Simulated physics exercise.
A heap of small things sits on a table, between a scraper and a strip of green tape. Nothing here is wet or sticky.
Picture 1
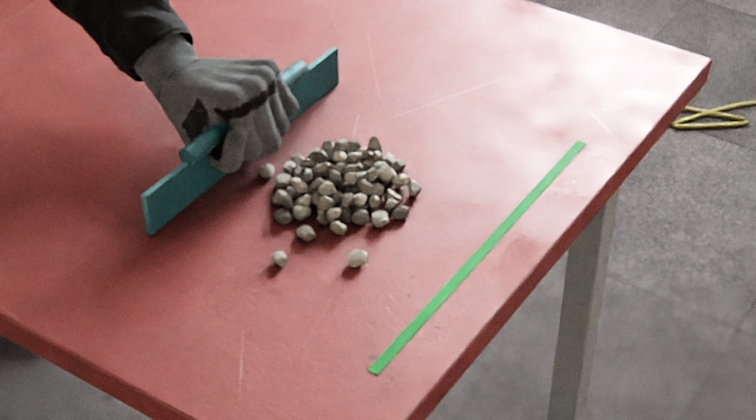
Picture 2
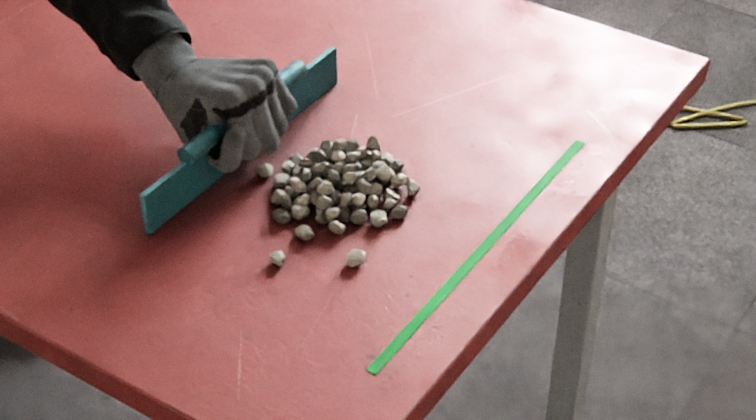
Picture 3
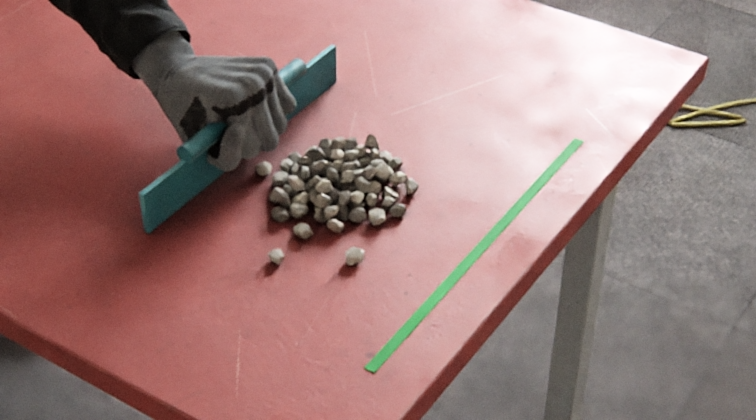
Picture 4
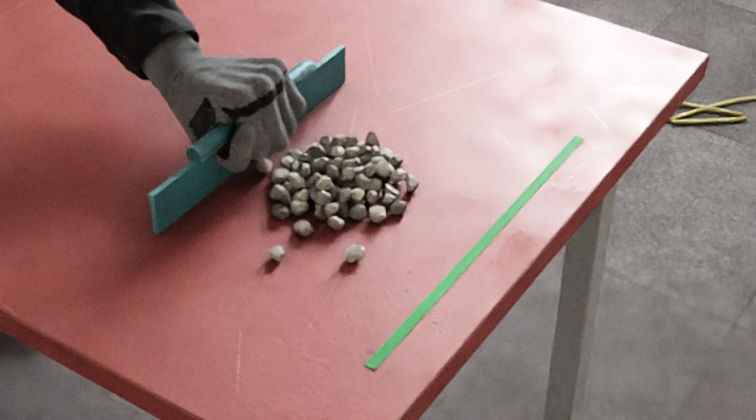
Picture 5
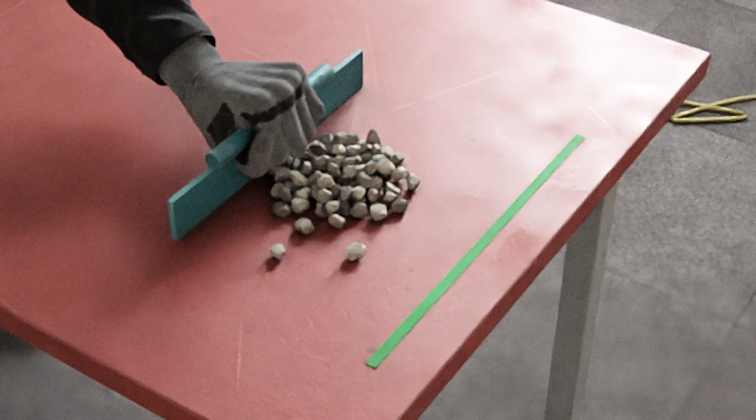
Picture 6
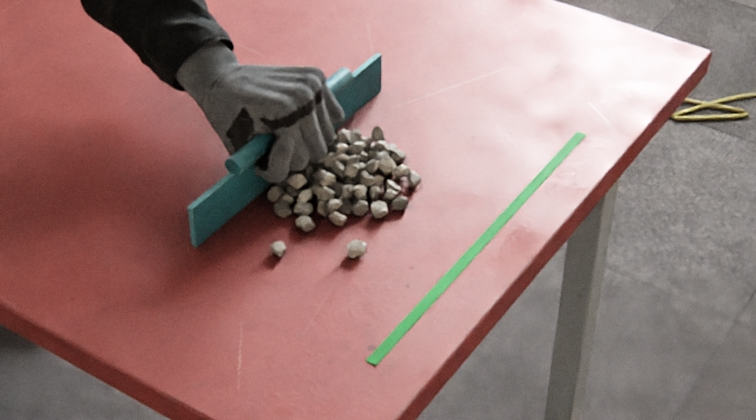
A red tabletop with scratches stands on a grey floor, seen from above at an angle by a camera that stays almost still. A grey-gloved hand in a dark sleeve grips a teal scraper at the left, with a heap of small grey-brown stones in the middle and green tape near the right edge. The scraper rests at first, then slides right into the heap, nudging the nearest stones.
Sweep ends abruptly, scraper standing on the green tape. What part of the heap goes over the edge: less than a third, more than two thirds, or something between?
I predict a drop of one third to two thirds.
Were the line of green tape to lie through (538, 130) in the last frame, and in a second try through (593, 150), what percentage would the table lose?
The first gives 10 %, the second 90 %.
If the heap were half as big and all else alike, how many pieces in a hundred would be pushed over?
That works out to something like 30 percent.
Soon, scraper still moving, near (392, 165); heap all on the table, its front near (480, 240).
A while on, scraper stopped at the green tape; heap about a third over the edge.
Towards the end, scraper stopped at the green tape; heap about half over the edge.
Finally, scraper stopped at the green tape; heap about half over the edge.
